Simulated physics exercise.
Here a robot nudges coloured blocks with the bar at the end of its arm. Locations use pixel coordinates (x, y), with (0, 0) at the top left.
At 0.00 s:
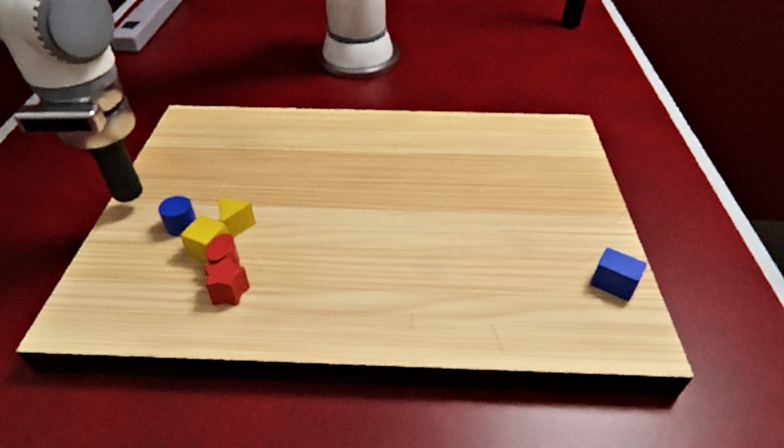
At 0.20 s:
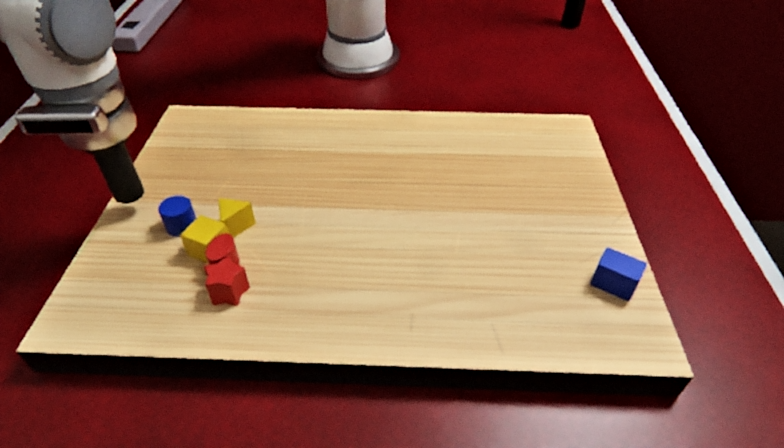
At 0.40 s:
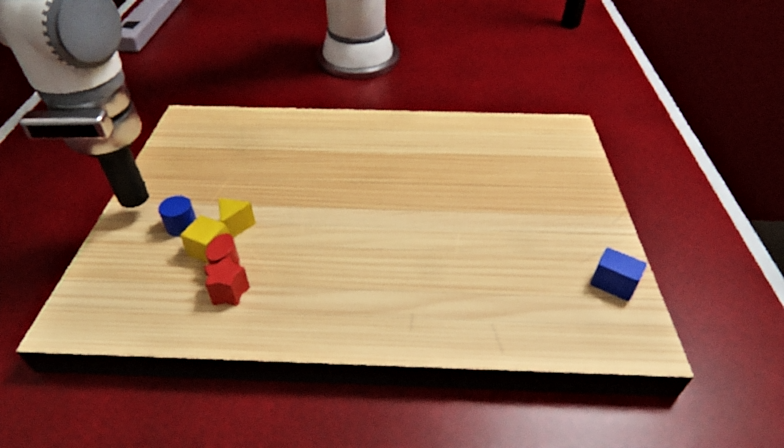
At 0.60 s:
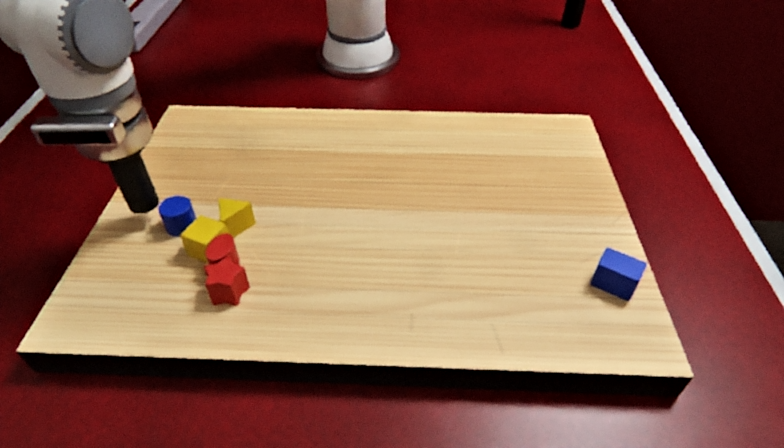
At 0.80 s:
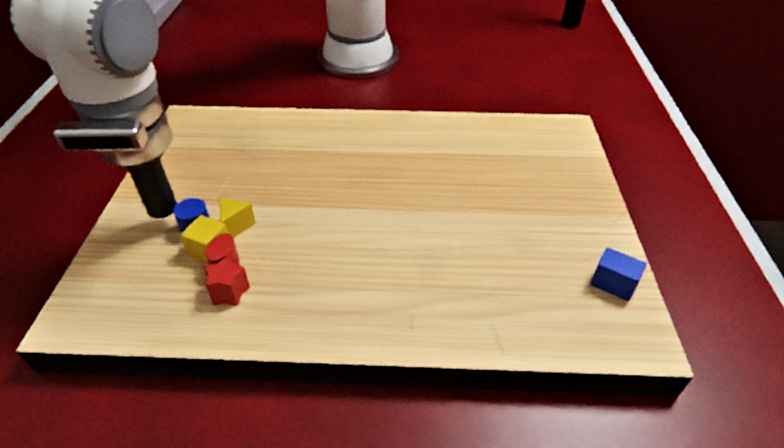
Robot arm lowering slightly and easing right across a wooden board, nudging a blue disc toward nearby yellow and red blocks.
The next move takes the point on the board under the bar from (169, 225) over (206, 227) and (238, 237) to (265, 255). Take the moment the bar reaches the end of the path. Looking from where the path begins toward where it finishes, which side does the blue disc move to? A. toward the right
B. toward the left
The answer is B.
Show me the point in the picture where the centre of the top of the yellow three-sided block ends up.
It will end up at (293, 194).
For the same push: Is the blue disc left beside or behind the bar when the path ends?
In short: Yes.
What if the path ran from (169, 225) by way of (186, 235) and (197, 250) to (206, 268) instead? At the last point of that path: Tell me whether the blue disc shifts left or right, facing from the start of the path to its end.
Facing the way the path runs, start to end, you'll find the blue disc has shifted left.
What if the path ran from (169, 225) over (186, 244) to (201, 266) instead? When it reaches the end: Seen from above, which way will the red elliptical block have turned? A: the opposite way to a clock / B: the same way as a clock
Option B.
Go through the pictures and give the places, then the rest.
Bar's lower end (129, 194); blue disc (174, 205); yellow square (203, 229); red elliptical block (220, 246); red star block (222, 271); yellow three-sided block (231, 207), in the first picture.
Bar (130, 195); blocks still, in the second picture.
Bar (135, 199); blocks still, in the third picture.
Bar (145, 205); blocks still, in the fourth picture.
Bar (163, 210); blue disc (189, 208); yellow square (203, 229); red elliptical block (220, 246); red star block (222, 271); yellow three-sided block (231, 207), in the fifth picture.
On the path given first. One third of the way, bar (201, 212); blue disc (231, 204); yellow square (218, 228), turned 55° clockwise; red elliptical block (221, 251), turned 15° clockwise; red star block (223, 273); yellow three-sided block (258, 202), turned 15° clockwise.
Two thirds of the way, bar (234, 222); blue disc (263, 207); yellow square (237, 239), turned 60° clockwise; red elliptical block (226, 261), turned 60° clockwise; red star block (224, 283), turned 20° clockwise; yellow three-sided block (287, 196).
At the end, bar (262, 240); blue disc (278, 212); yellow square (253, 261), turned 90° clockwise; red elliptical block (227, 279), turned 90° clockwise; red star block (218, 303), turned 40° clockwise; yellow three-sided block (293, 194), turned 30° anticlockwise.
